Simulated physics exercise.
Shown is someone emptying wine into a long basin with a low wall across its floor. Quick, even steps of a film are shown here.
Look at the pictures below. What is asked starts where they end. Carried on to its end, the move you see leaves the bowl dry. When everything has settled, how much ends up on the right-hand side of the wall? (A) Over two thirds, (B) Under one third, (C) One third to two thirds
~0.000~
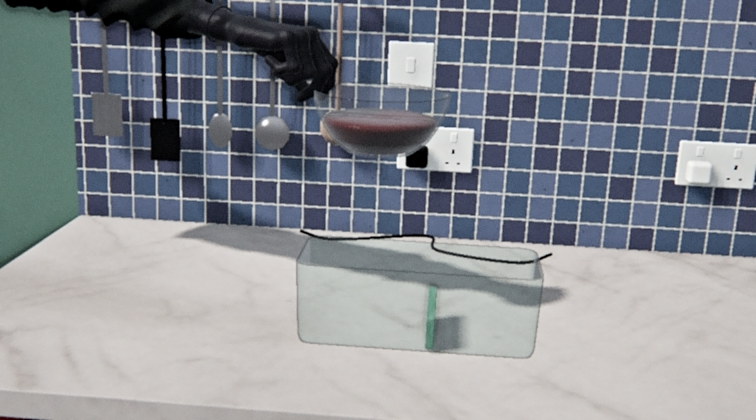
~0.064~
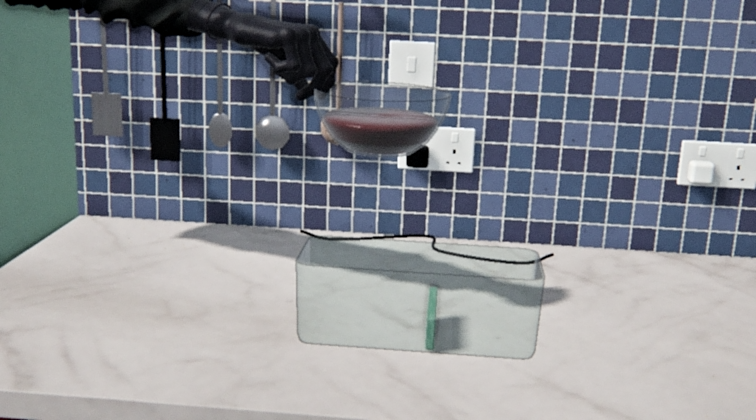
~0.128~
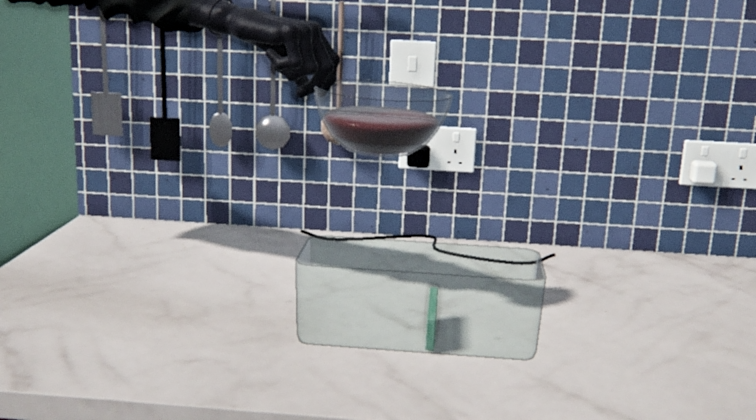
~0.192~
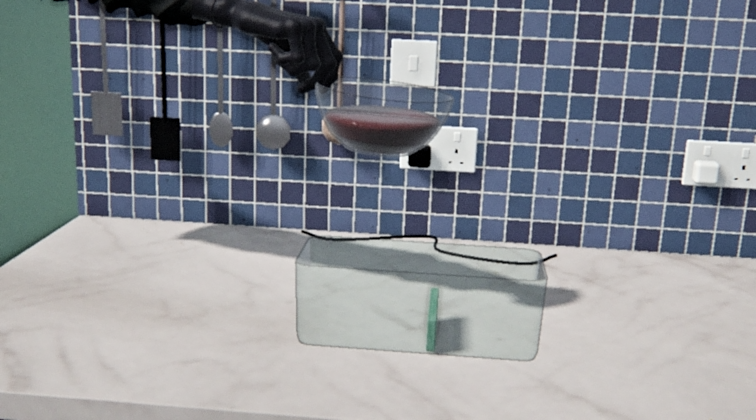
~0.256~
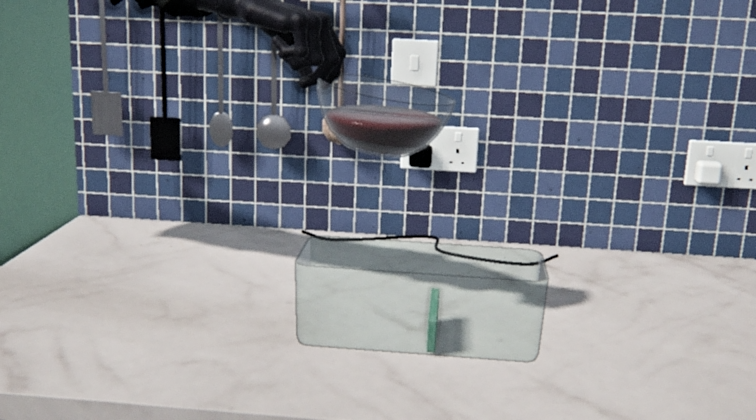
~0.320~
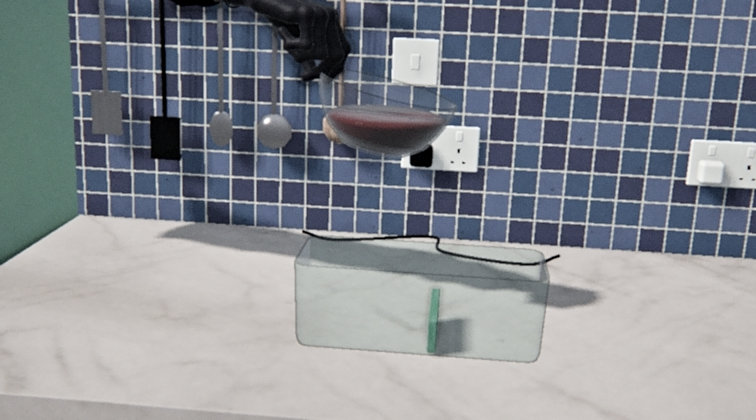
Over two thirds (A).
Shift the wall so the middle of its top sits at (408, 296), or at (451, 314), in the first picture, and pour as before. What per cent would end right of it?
About 95 % and 70 %.
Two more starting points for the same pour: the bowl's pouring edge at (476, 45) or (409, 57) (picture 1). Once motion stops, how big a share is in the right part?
75 and 70 per cent.
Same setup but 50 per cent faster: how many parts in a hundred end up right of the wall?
Around 90 in a hundred.
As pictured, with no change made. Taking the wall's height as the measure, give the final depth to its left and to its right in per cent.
0 left, 70 right, give or take.
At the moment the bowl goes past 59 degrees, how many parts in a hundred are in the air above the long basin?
It's close to 30 per cent.
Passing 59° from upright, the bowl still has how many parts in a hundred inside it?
It still holds around 65 per cent there.
A moment on, the bowl is tipped part way and 65 per cent is still to pour, 0 is left of the wall and 5 right of it.
Next, the bowl is tipped on its side and 7 per cent is still to pour, 2 is left of the wall and 74 right of it.
Then the bowl is tipped on its side and 0 per cent is still to pour, 6 is left of the wall and 93 right of it.
Later the bowl is tipped on its side and 0 per cent is still to pour, 6 is left of the wall and 93 right of it.
In the end 6 per cent lies left of the wall, 93 right of it and 1 outside.
